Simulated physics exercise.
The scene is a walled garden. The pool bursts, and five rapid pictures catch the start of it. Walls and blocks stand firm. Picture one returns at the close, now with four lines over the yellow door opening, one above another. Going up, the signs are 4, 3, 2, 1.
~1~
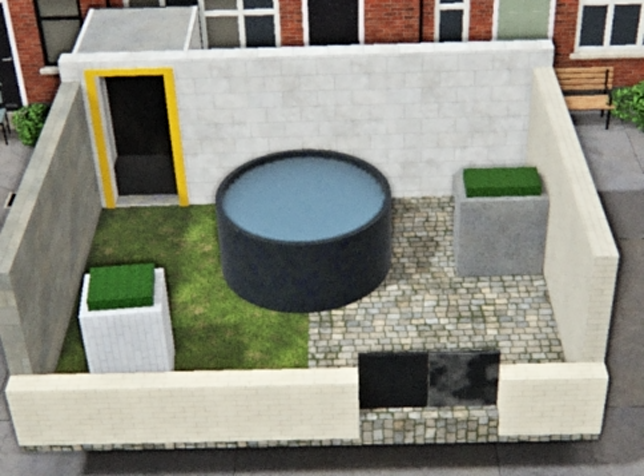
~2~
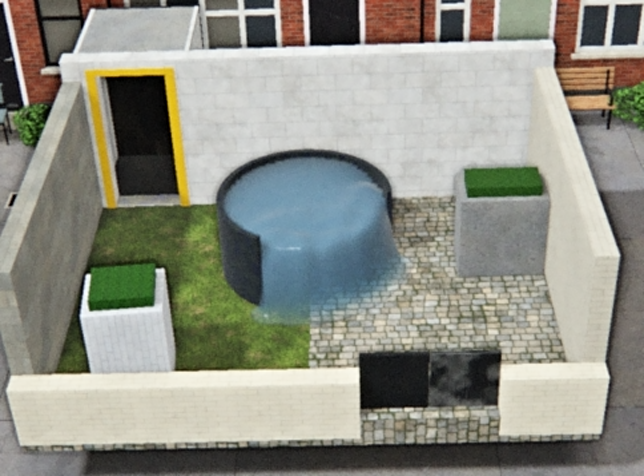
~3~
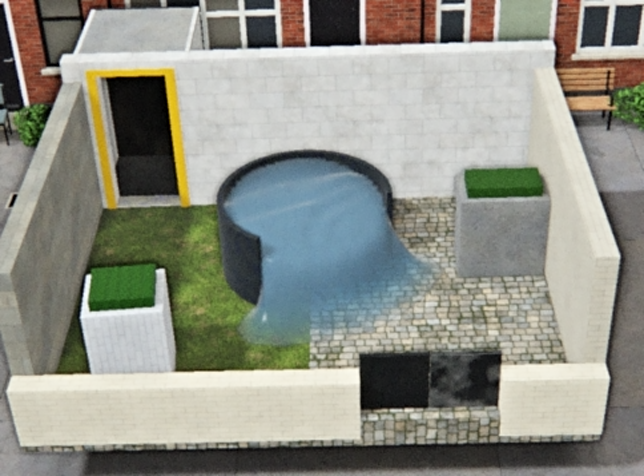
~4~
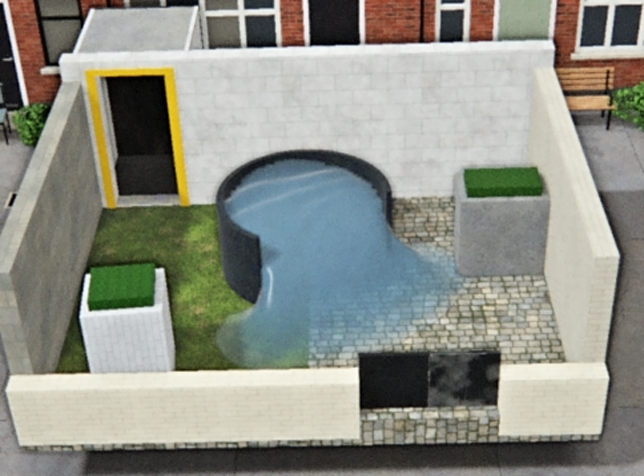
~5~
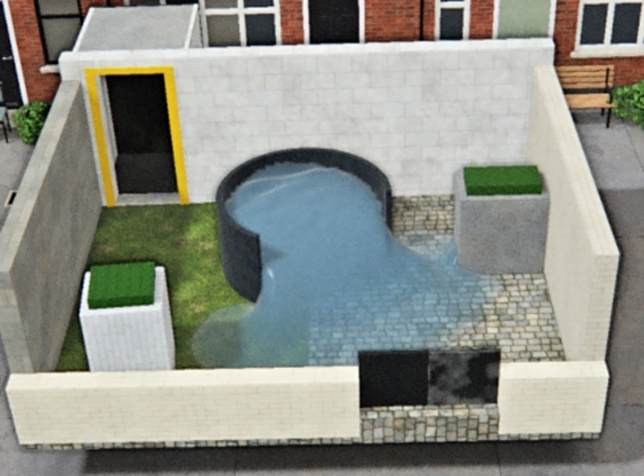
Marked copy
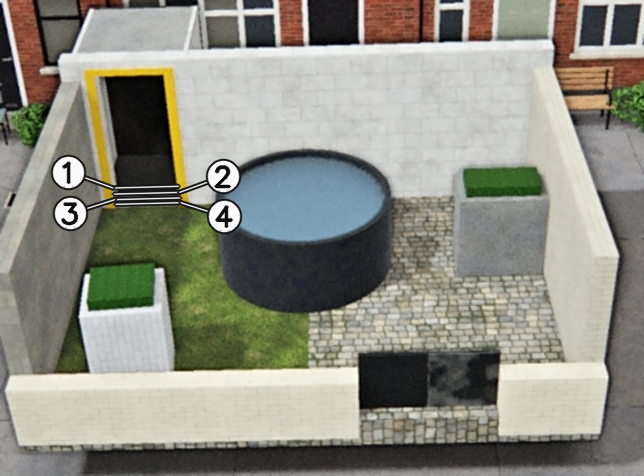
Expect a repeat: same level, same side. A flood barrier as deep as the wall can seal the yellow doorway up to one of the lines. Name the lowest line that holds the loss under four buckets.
Height 2.
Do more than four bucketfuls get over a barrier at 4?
Yes, that goes wrong.
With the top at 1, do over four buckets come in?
No.
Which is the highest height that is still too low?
Height 3.
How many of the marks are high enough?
Two of the four.
On the marked copy, 1 at (145, 187); 2 at (146, 193); 3 at (147, 198); 4 at (148, 203); from the bottom up 4, 3, 2, 1.
With 1, nothing gets over.
With 2, a splash gets over, under a bucket.
With 3, about 7 bucketfuls get in.
With 4, dozens of bucketfuls pour in.
